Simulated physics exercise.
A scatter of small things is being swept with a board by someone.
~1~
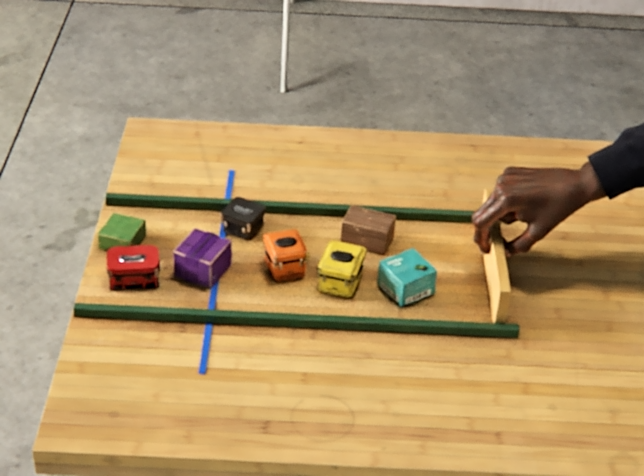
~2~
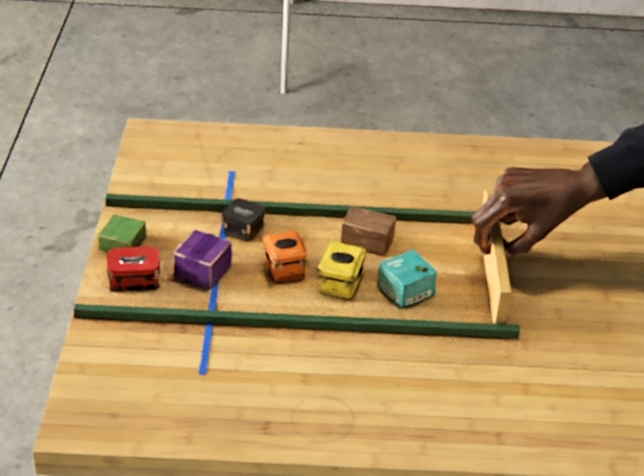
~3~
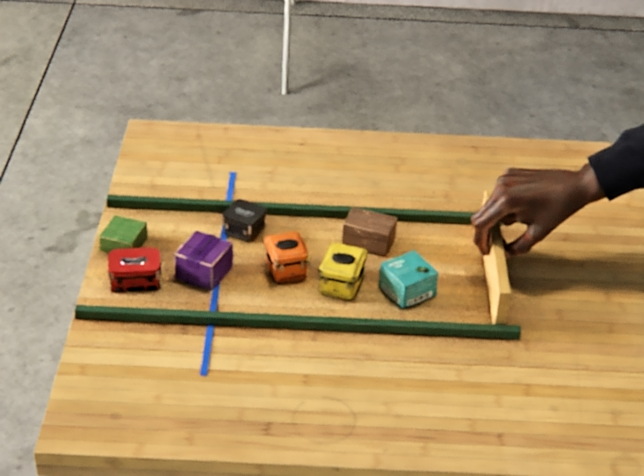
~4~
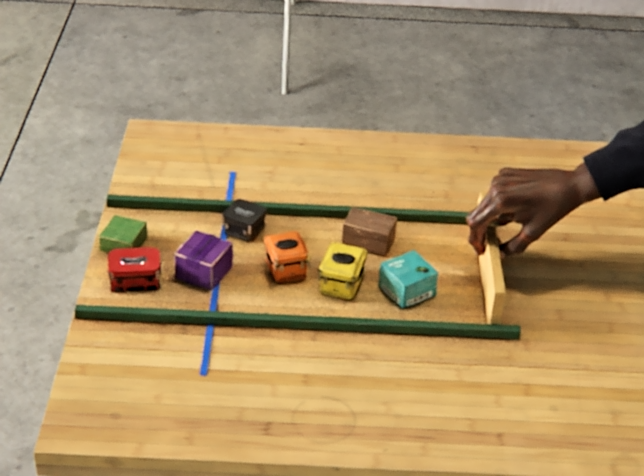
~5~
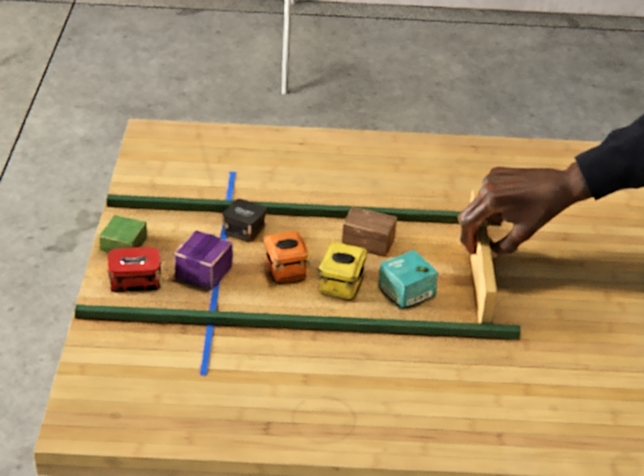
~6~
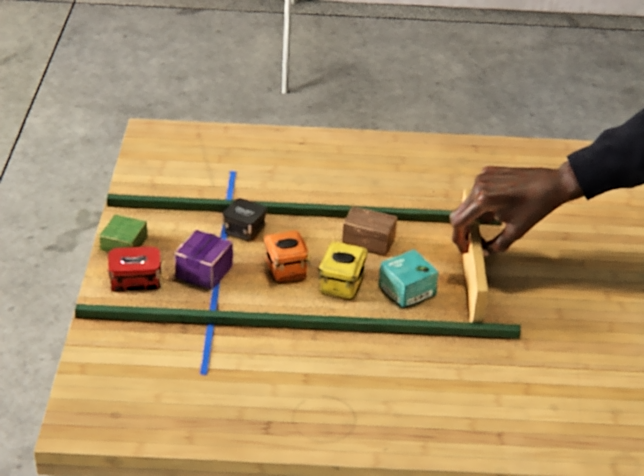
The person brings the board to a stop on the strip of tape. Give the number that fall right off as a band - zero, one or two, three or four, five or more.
Lost: A pair at most, not none.
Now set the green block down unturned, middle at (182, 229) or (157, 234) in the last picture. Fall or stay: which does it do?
First spot, it is safe; second spot, it is safe.
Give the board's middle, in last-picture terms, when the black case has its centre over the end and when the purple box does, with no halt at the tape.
For the black case at (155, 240), for the purple box at (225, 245).
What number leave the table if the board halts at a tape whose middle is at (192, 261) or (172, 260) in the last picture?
3 and 4 down on the floor.
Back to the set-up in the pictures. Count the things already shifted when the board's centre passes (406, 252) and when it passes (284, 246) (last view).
So 2, and at the other place 7.
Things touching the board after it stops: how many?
That makes 2.
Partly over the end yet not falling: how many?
The figure is 2.
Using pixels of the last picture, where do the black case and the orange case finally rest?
(163, 214), and the other (124, 244).
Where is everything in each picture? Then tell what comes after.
The first frame shows green block (122, 234); red case (133, 268); purple box (203, 258); board (494, 256); tape (218, 261).
The second frame shows red case (134, 269); yellow case (342, 271).
The third frame shows purple box (204, 260); board (494, 257).
The fourth frame shows green block (123, 236); black case (245, 221).
The fifth frame shows red case (135, 270); orange case (286, 257).
The sixth frame shows green block (123, 235); red case (135, 269); purple box (204, 259); board (473, 255); tape (220, 262).
Early on, none off yet; green block at rest near (123, 235); red case at rest near (135, 269); purple box at rest near (204, 259).
A while later, none off yet; green block at rest near (123, 235); red case travelled a little near (108, 271); purple box travelled about its own width near (155, 258).
Finally, the number that fall off is one or two; lost, red case.
